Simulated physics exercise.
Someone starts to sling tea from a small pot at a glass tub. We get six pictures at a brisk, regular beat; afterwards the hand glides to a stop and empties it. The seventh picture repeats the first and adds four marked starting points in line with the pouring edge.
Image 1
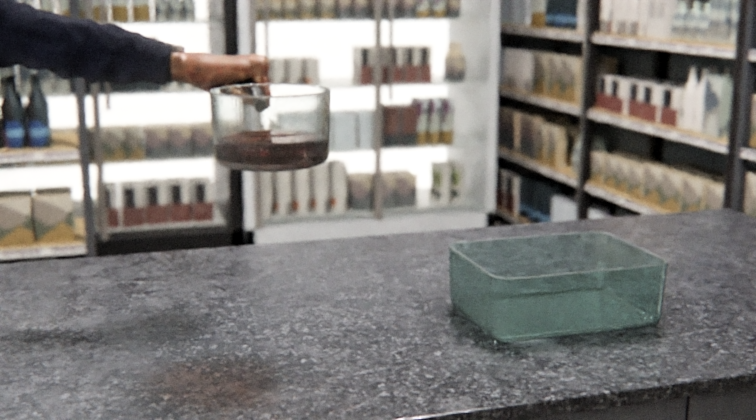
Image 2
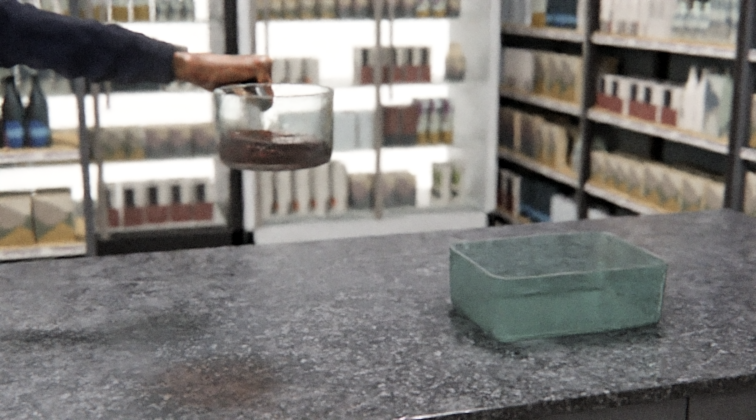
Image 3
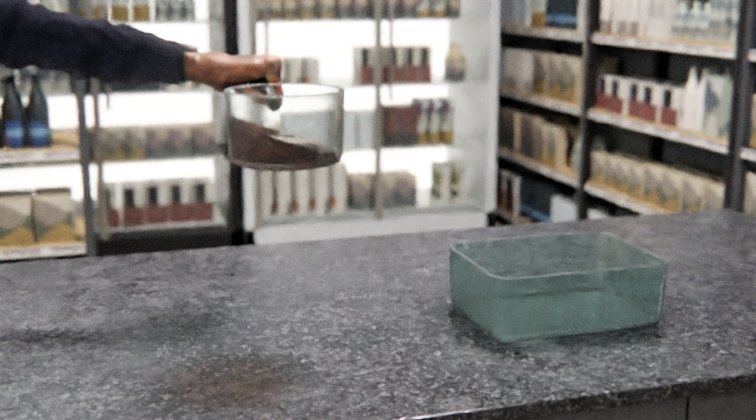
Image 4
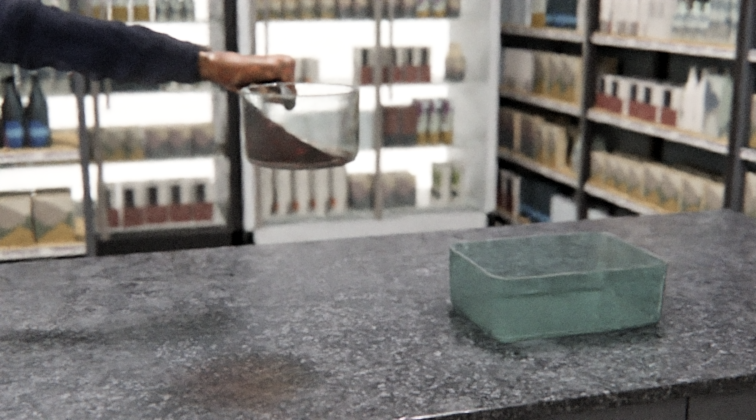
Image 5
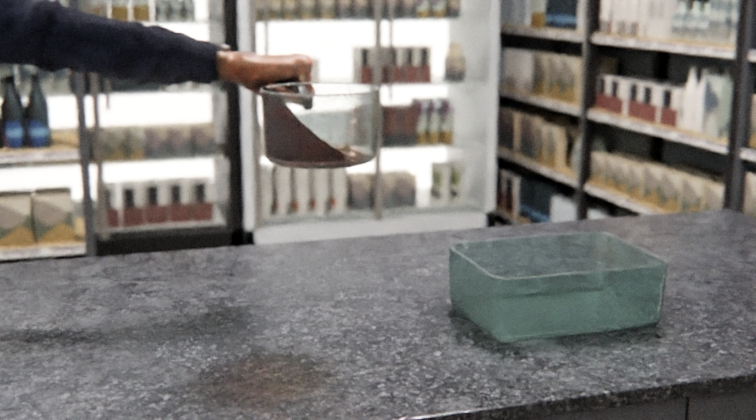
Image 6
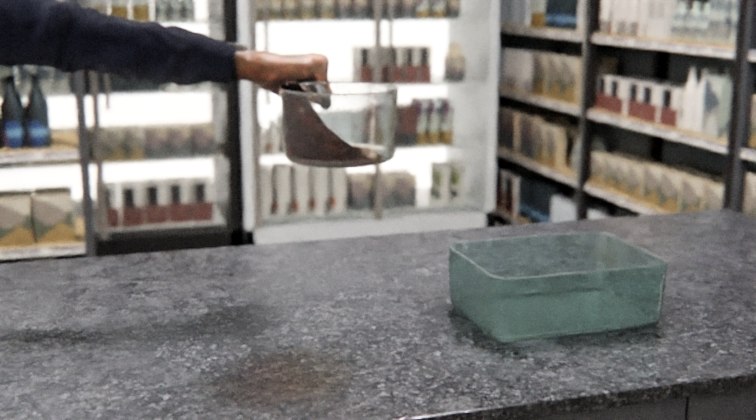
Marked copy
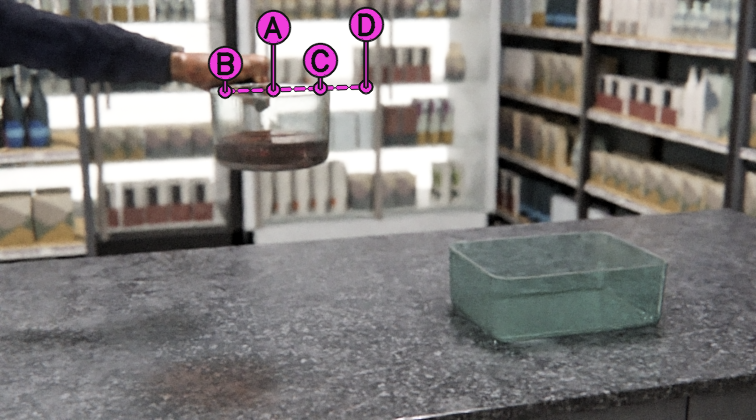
In a shop with lit, blurred shelves of boxes and bottles, a fixed, slightly raised view looks across a speckled dark grey counter. A dark-sleeved arm reaches in from the upper left, holding a small clear pot of reddish-brown tea above the counter, while a green-tinted glass tub sits at right. The hand moves the upright pot a short way rightward, and the tea sloshes, climbing steeply up its left side to the rim.
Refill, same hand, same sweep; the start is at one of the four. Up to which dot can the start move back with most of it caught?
D.
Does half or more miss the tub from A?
Yes, it does.
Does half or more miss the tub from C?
Yes.
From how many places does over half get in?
One of the four.
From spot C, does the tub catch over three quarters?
No, less.
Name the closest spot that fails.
That is spot C.
On the marked copy, A at (273, 89); B at (225, 91); C at (320, 88); D at (366, 86).
With A, about 5 % lands in the tub, 95 % falls short.
With B, about 0 % lands in the tub, 100 % falls short.
With C, about 26 % lands in the tub, 70 % falls short and 3 % goes beside or beyond.
With D, about 82 % lands in the tub, 8 % falls short and 10 % goes beside or beyond.
